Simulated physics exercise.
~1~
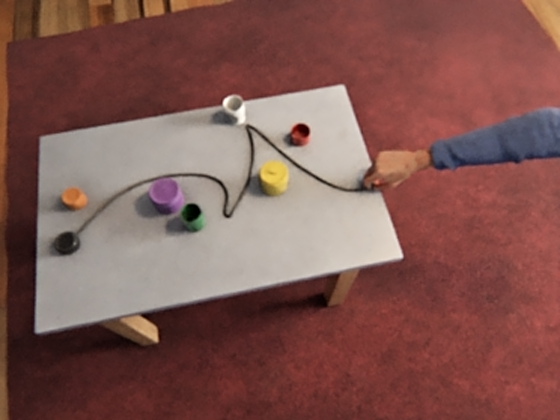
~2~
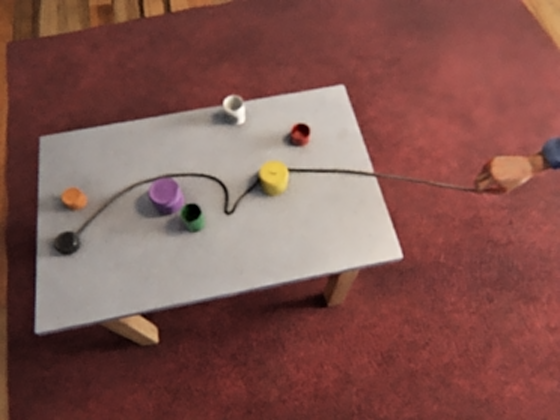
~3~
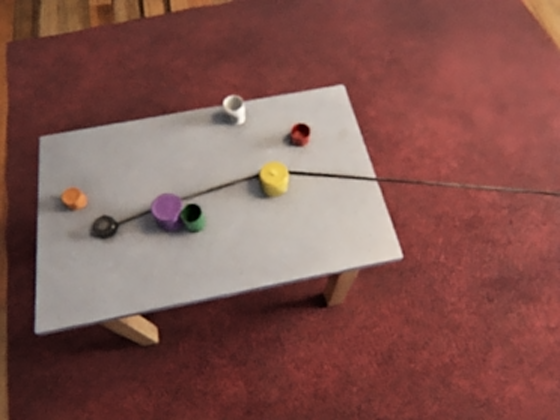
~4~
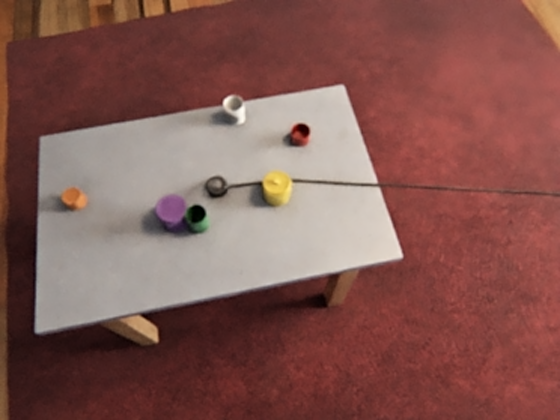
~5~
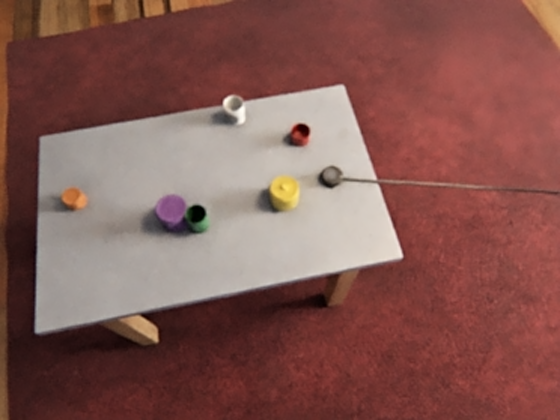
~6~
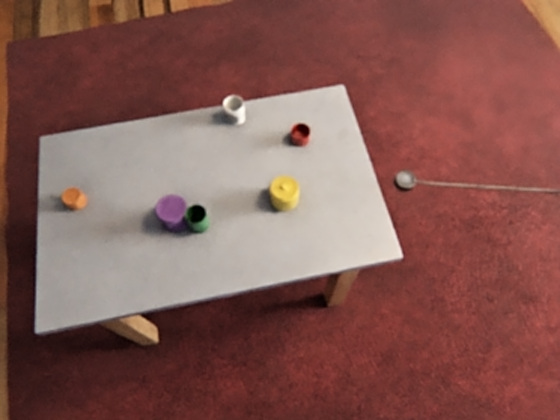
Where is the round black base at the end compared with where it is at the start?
At the start it sits near the left end of the table, just below the orange tub. By the end it is off the table, just beyond the right edge.
